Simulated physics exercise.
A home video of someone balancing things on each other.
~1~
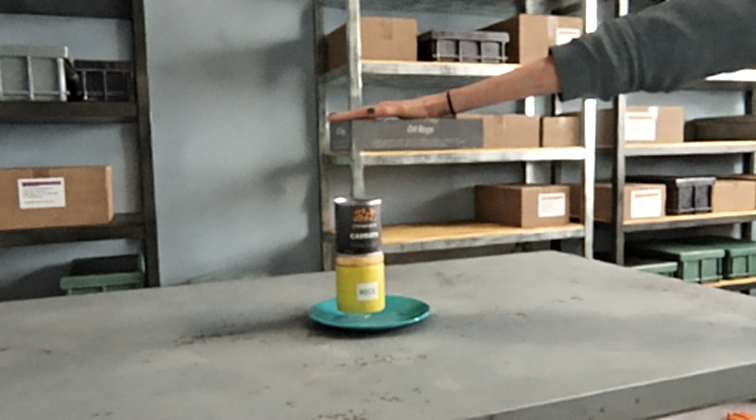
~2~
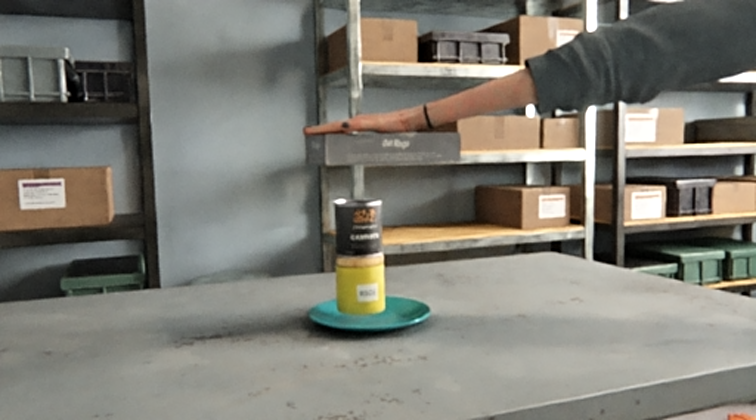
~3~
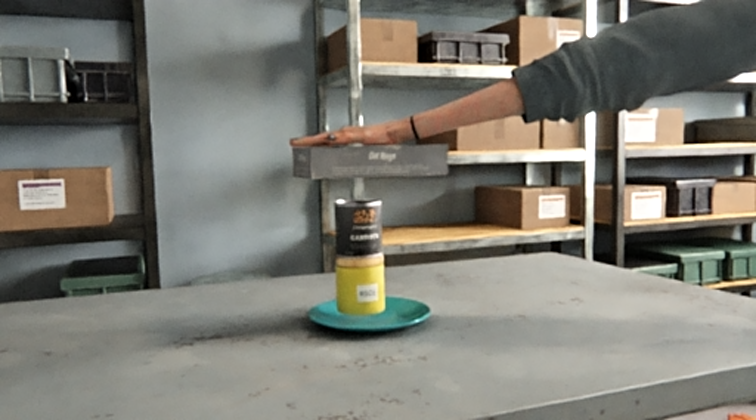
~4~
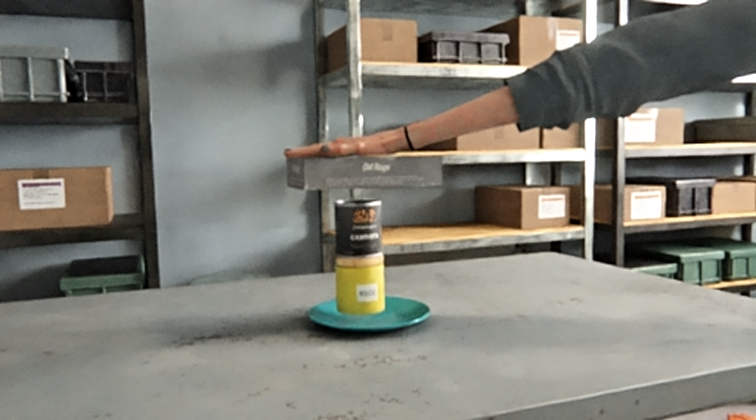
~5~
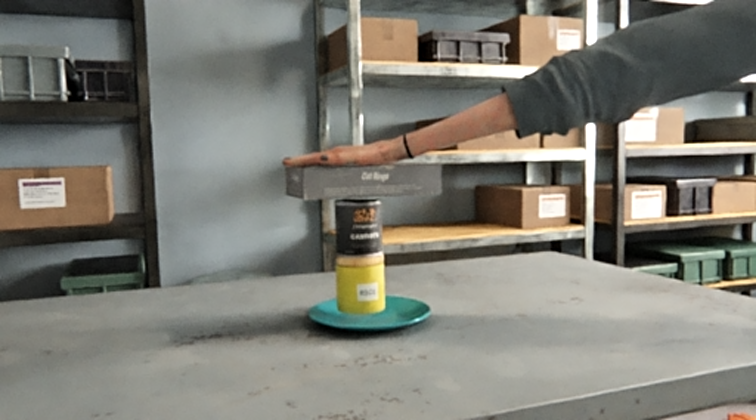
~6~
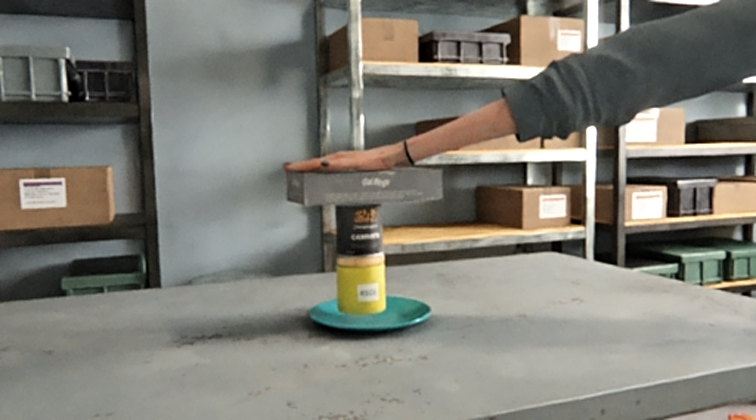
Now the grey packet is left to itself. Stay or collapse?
It will stay balanced.
Then, 0.20 s later than the last frame, all is still.
Then, 0.50 s later than the last frame, grey packet resting near (363, 186).
When it is over, all 4 as before. End places, in pixels of the last picture, grey packet near (363, 186). The pile keeps its balance.
